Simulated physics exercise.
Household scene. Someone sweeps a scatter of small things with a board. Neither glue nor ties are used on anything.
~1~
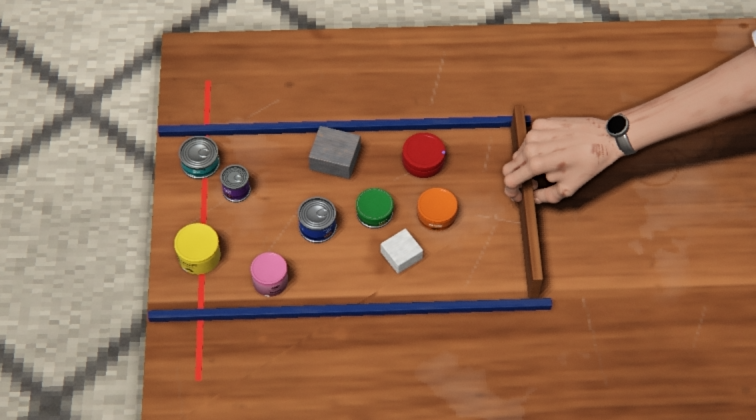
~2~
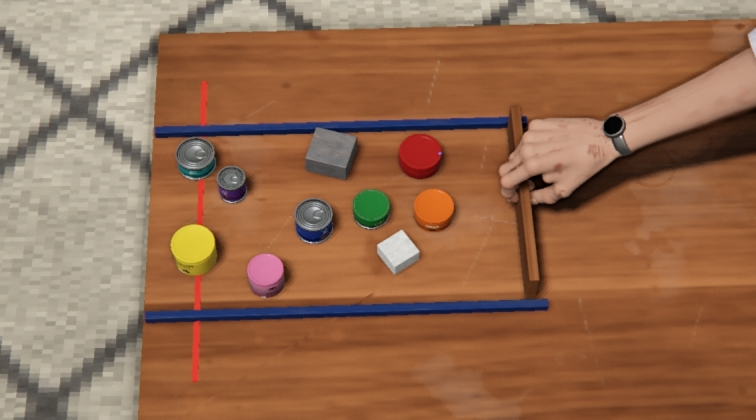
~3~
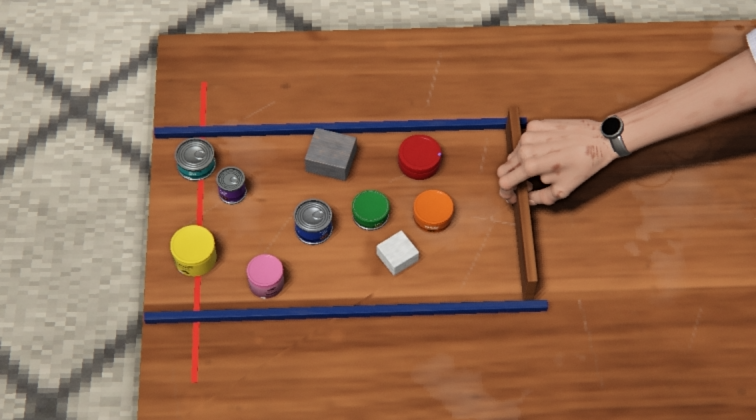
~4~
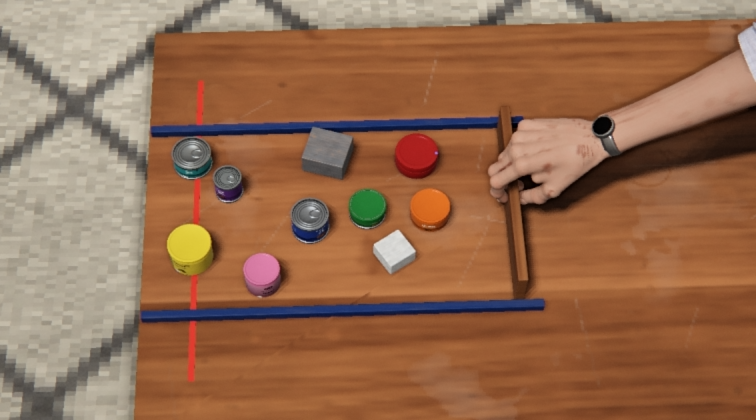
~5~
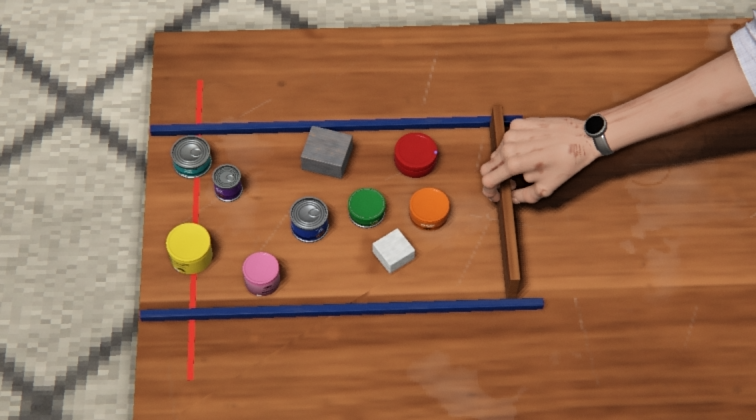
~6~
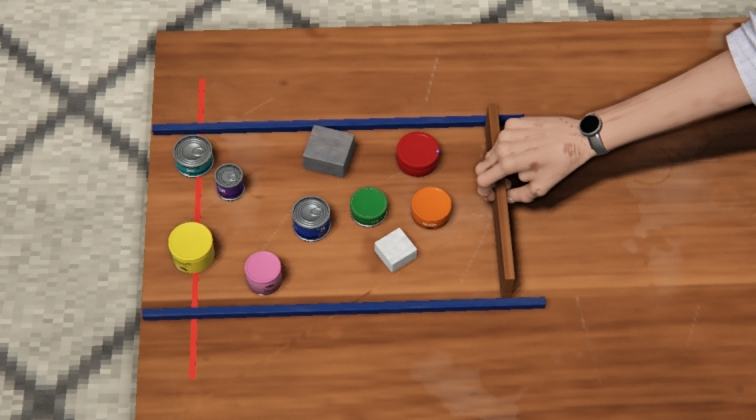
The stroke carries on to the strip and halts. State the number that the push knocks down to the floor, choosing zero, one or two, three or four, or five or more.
The number knocked down is three or four.
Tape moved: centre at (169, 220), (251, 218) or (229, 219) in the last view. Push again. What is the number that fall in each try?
Result per try: 6; 1; 1.
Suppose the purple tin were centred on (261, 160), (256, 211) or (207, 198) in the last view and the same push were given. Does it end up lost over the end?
Try one it goes off the edge; try two it goes off the edge; try three it goes off the edge.
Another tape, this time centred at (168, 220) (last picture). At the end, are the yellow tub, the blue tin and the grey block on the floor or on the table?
Going in order, the yellow tub goes off the edge, then the blue tin goes off the edge, then the grey block goes off the edge.
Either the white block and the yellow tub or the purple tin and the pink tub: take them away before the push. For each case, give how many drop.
First try: 3 fallen; other try: 2.
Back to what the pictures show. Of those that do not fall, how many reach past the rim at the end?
Count of overhanging things: 3.
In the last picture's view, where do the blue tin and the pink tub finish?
Blue tin at about (150, 227), pink tub at about (177, 277).
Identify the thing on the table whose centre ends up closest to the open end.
The yellow tub finishes nearest.
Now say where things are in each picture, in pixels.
The first picture shows turquoise tin (199, 157); yellow tub (198, 249); purple tin (236, 184); board (526, 200); tape (203, 221).
The second picture shows yellow tub (194, 251); white block (398, 252).
The third picture shows purple tin (232, 185); red lid (420, 157).
The fourth picture shows turquoise tin (192, 158); green pot (367, 209).
The fifth picture shows yellow tub (190, 249); pink tub (262, 274).
The sixth picture shows turquoise tin (194, 156); yellow tub (192, 248); purple tin (230, 182); board (499, 200); tape (197, 219).
Soon after, none off yet; turquoise tin at rest near (194, 156); yellow tub at rest near (192, 248); purple tin at rest near (230, 182).
Then, none off yet; turquoise tin moving near (184, 157); yellow tub at rest near (192, 248); purple tin moved about its own width near (211, 177).
At rest, the number that fall off is three or four; fallen, grey block, purple tin and turquoise tin.
